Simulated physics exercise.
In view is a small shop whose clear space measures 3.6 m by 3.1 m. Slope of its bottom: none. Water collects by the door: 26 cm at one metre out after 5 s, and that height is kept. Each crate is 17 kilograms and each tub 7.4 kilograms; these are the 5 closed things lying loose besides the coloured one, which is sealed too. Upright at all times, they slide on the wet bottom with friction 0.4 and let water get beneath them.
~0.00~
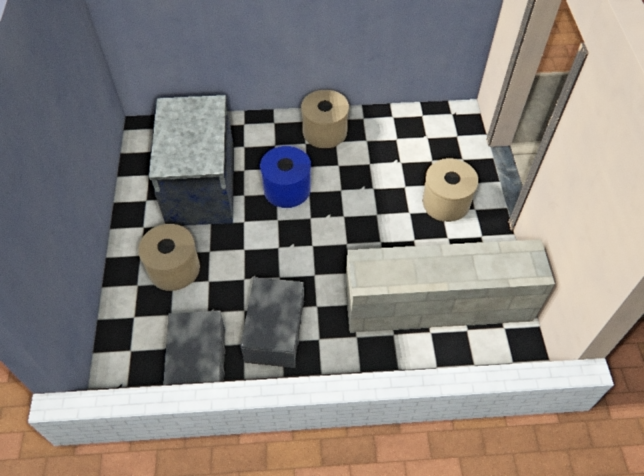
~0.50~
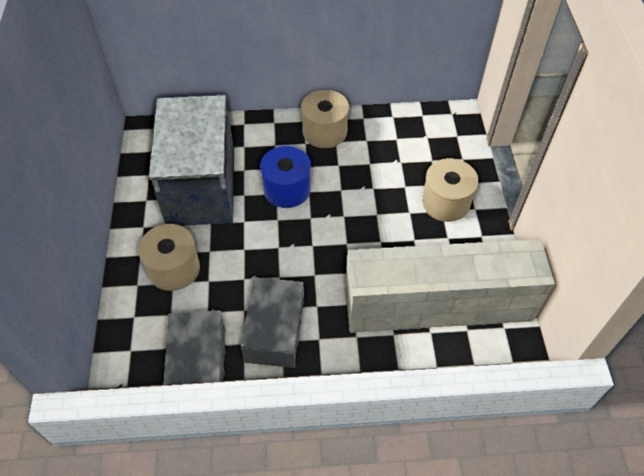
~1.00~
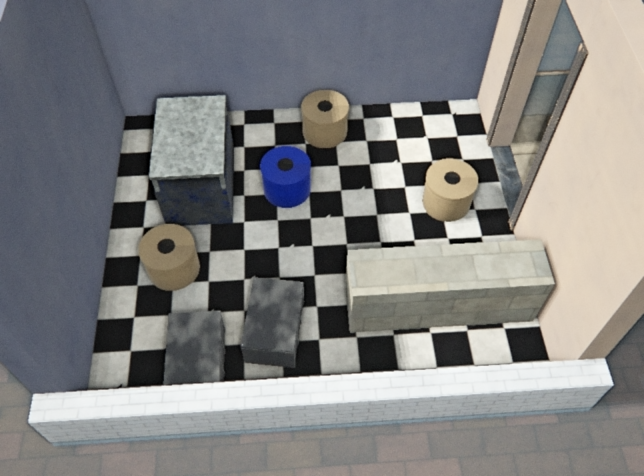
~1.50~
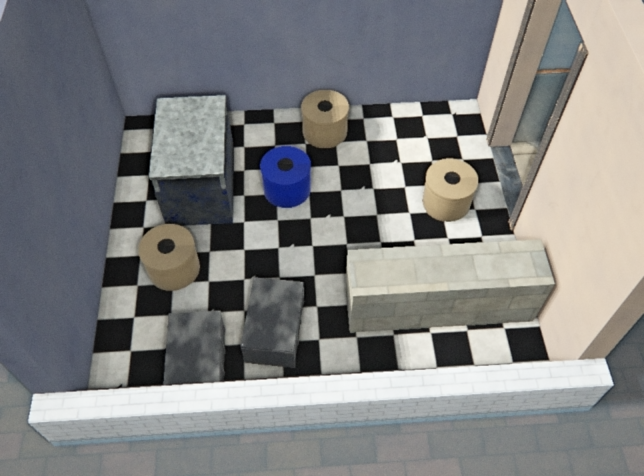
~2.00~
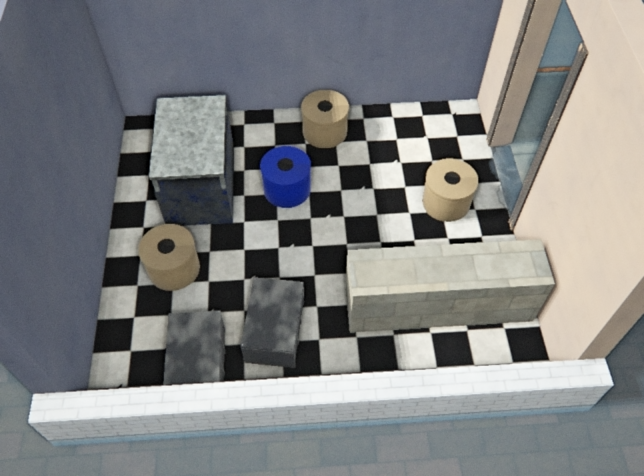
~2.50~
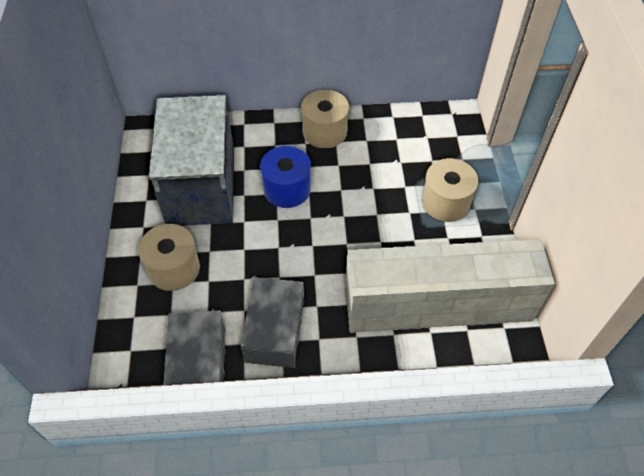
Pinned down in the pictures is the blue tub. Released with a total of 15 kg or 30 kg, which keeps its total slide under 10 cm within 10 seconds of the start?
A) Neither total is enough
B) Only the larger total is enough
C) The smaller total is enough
B.
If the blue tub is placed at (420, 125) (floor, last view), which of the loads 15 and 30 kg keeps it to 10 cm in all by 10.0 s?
The answer: You need the heavier weight.
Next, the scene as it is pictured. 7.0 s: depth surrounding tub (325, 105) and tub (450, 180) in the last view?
Around 8 cm and 7 cm.
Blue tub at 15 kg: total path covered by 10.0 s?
Some 120 centimetres of travel in total.
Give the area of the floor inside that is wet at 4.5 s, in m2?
Some 4.5 m2 of it.
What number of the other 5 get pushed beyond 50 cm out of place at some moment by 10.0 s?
Total: 3.
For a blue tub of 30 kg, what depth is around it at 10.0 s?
Close to 15 cm deep.
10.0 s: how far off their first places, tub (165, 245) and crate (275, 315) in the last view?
One is off by 40 cm, the other by 50 cm, in the order asked.
After 3.5 s the blue tub would be 0 cm from its start with 15 kg and 0 cm from its start with 30 kg; 0 cm of water round it then.
After 4.5 s the blue tub would be 0 cm from its start with 15 kg and 0 cm from its start with 30 kg; 4 cm of water round it then.
After 7.0 s the blue tub would be 27 cm from its start with 15 kg and 0 cm from its start with 30 kg; 8 cm of water round it then.
After 10.0 s the blue tub would be 83 cm from its start with 15 kg and 0 cm from its start with 30 kg; 15 cm of water round it then.
